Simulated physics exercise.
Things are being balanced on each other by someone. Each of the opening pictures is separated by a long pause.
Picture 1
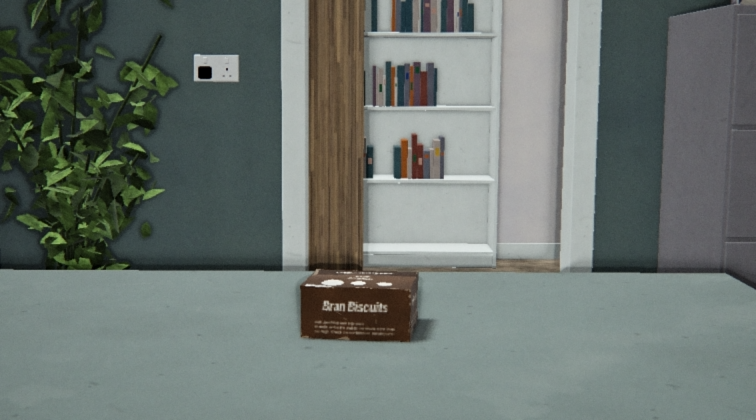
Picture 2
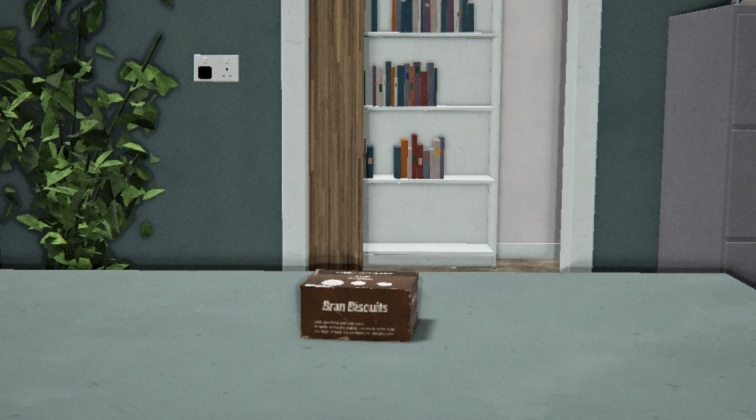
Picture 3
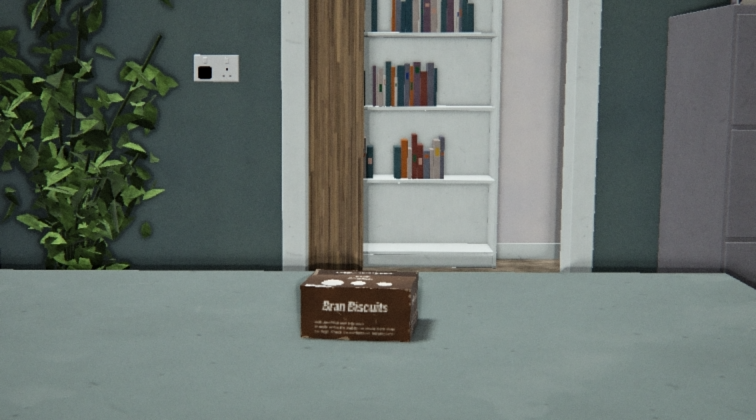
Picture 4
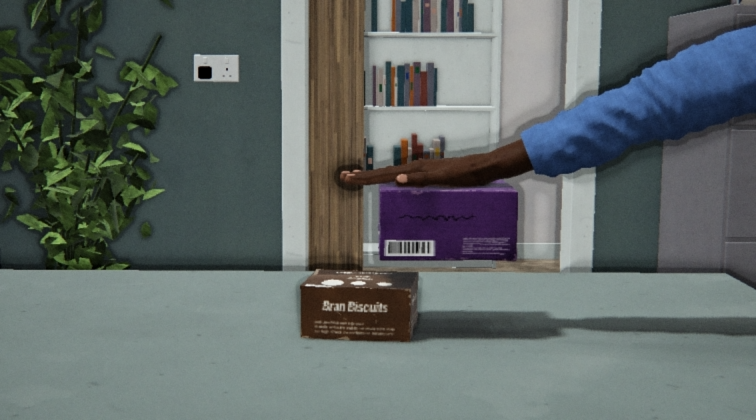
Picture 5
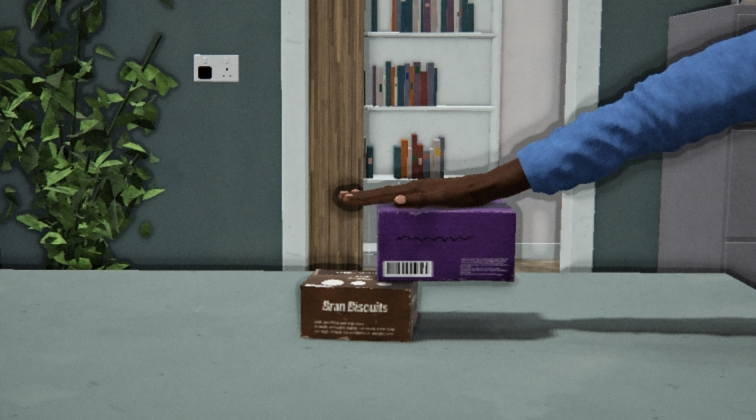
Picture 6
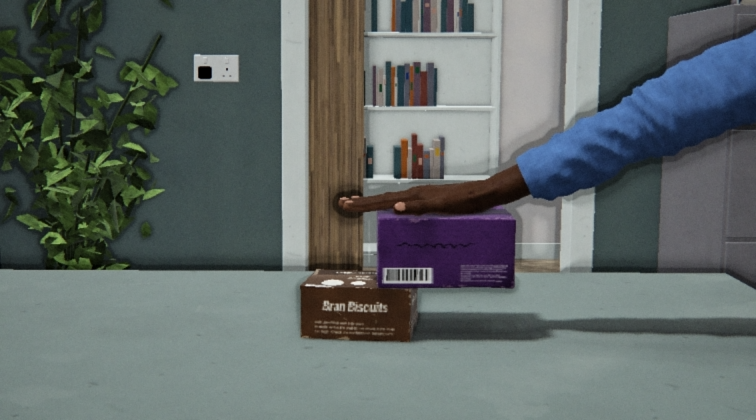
At first, a brown box of bran biscuits sits alone and still on a table, with a plant and bookshelves behind it. Then a blue-sleeved arm appears from the right with a purple box beneath its hand, lowering it onto the right part of the brown box's top.
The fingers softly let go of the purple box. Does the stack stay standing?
Well, the stack doesn't stay in one piece.
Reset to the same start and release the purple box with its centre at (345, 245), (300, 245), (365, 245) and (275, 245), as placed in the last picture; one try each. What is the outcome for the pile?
Stays standing; collapses; stays standing; collapses.
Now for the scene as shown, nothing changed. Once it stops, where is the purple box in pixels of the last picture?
At about (459, 265).
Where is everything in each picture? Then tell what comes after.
In the first picture, the last thing is not in view yet; brown box (361, 304).
In the second picture, the last thing is not in view yet; brown box (361, 304).
In the third picture, the last thing is not in view yet; brown box (361, 304).
In the fourth picture, coming down; purple box (445, 218); brown box (361, 304).
In the fifth picture, coming down; purple box (443, 238); brown box (361, 304).
In the sixth picture, in place under the hand; purple box (443, 245); brown box (361, 304).
Then, 0.20 s later than the last frame, purple box tilted by 30° near (456, 263).
Then, 0.40 s later than the last frame, purple box now fallen.
Then, 1.10 s later than the last frame, nothing new.
Then, 2.30 s later than the last frame, purple box resting near (459, 265).
When it is over, fallen, purple box; brown box as before. End places, in pixels of the last picture, purple box near (458, 265). The pile loses its balance.
